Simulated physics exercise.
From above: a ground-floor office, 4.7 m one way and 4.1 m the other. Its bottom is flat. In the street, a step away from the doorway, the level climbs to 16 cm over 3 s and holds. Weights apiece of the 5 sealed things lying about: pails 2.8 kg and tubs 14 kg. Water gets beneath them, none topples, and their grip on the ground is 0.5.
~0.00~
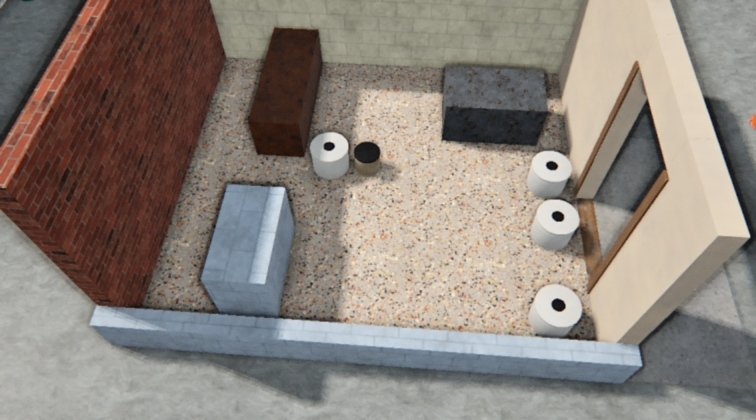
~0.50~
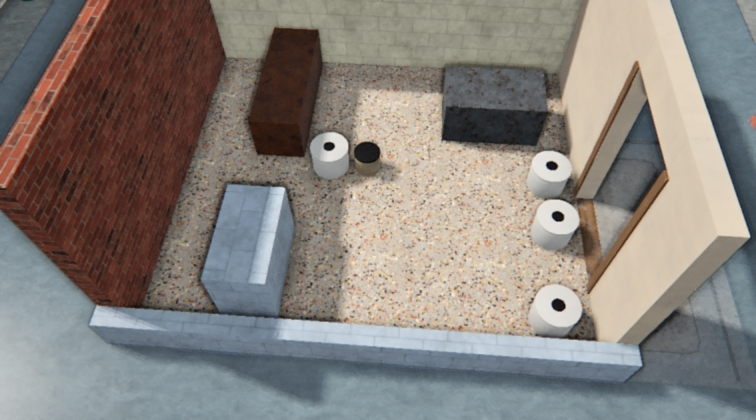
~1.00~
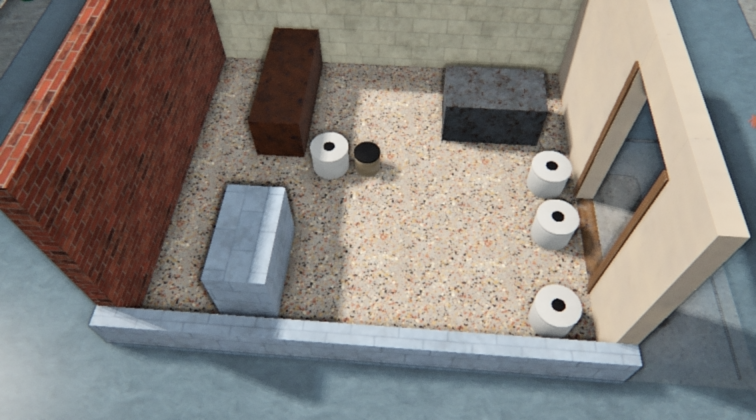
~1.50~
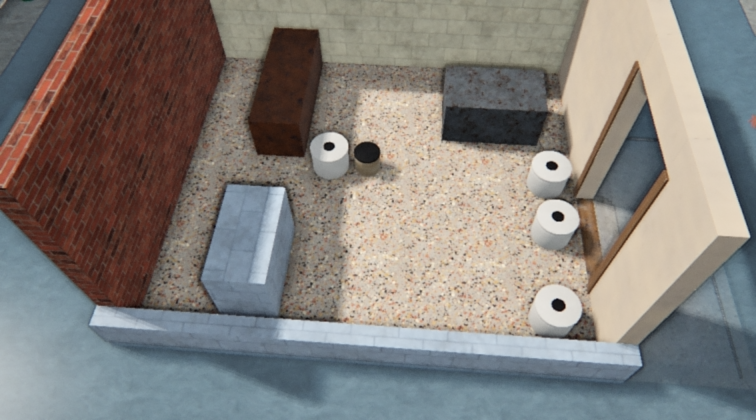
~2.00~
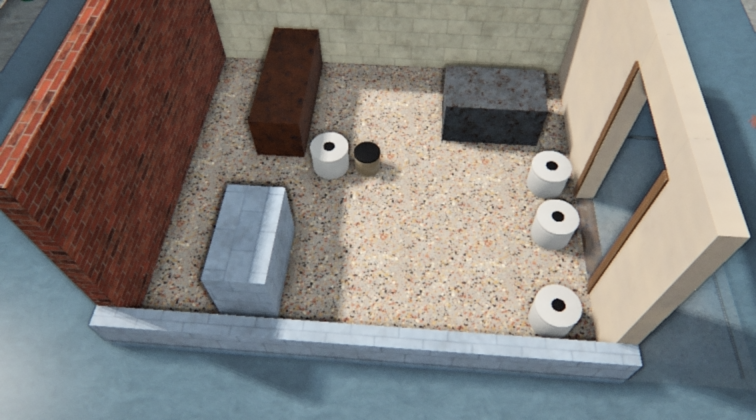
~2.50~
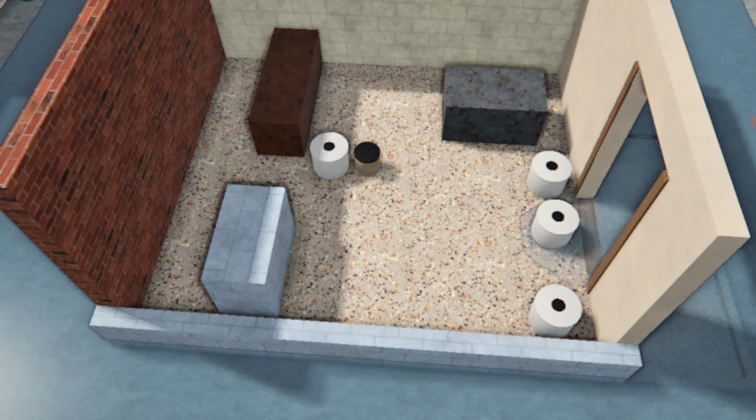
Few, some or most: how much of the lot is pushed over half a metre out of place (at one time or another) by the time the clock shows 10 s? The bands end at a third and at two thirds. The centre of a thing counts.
That comes to one to two thirds.
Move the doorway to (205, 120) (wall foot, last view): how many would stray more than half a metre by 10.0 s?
Then 0.
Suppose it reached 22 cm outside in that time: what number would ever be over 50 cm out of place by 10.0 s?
In that case 3 of them.
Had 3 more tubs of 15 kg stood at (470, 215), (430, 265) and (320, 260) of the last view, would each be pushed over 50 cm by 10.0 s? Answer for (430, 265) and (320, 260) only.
In turn: Short of it, under.
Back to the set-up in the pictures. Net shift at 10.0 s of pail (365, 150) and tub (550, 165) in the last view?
In turn: 120 cm, 5 cm.
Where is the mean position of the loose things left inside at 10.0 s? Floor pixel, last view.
Around (433, 195).
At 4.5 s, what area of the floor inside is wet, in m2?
Some 6.0 m2.
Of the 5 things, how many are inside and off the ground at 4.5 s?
0 of them.
After 3.5 s 0 of 5 are over 50 cm from their spots; 0 afloat.
After 4.5 s 1 of 5 are over 50 cm from their spots; 0 afloat.
After 7.0 s 1 of 5 are over 50 cm from their spots; 0 afloat.
After 10.0 s 2 of 5 are over 50 cm from their spots, and 2 have been at some point; 1 afloat.
